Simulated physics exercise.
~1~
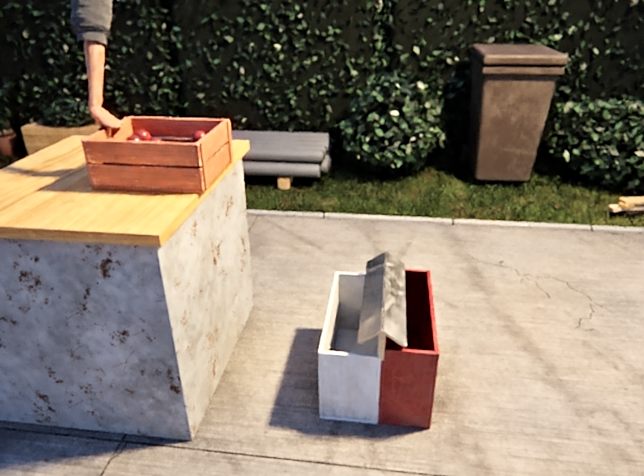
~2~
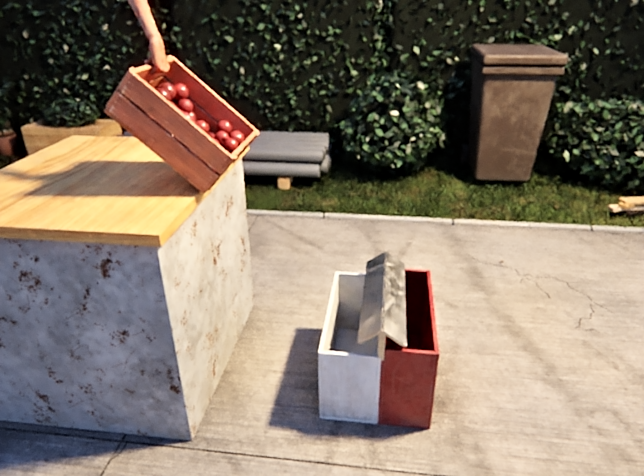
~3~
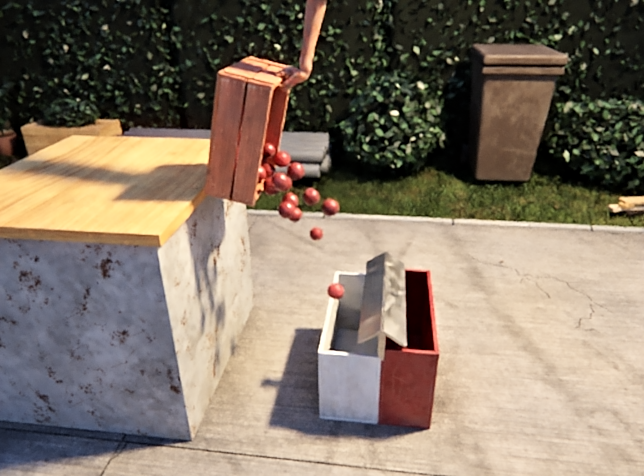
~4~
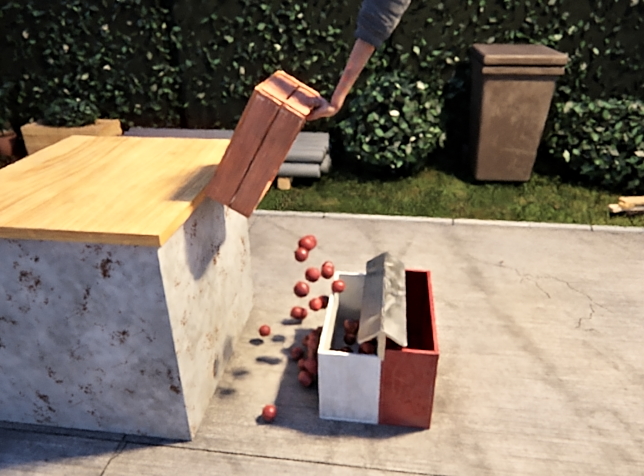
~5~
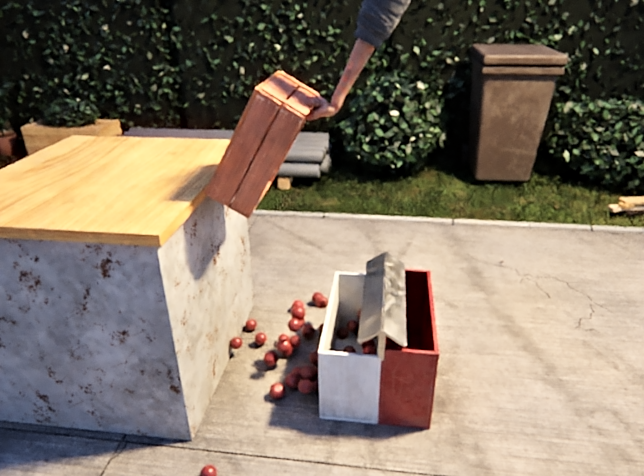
The footage shows a hand tipping an orange tote of red apples off the end of a bench, spilling them toward a white tub and red tote split by a ridge. Some apples land in the white tub, while many scatter on the ground short of it, between bench and tub.
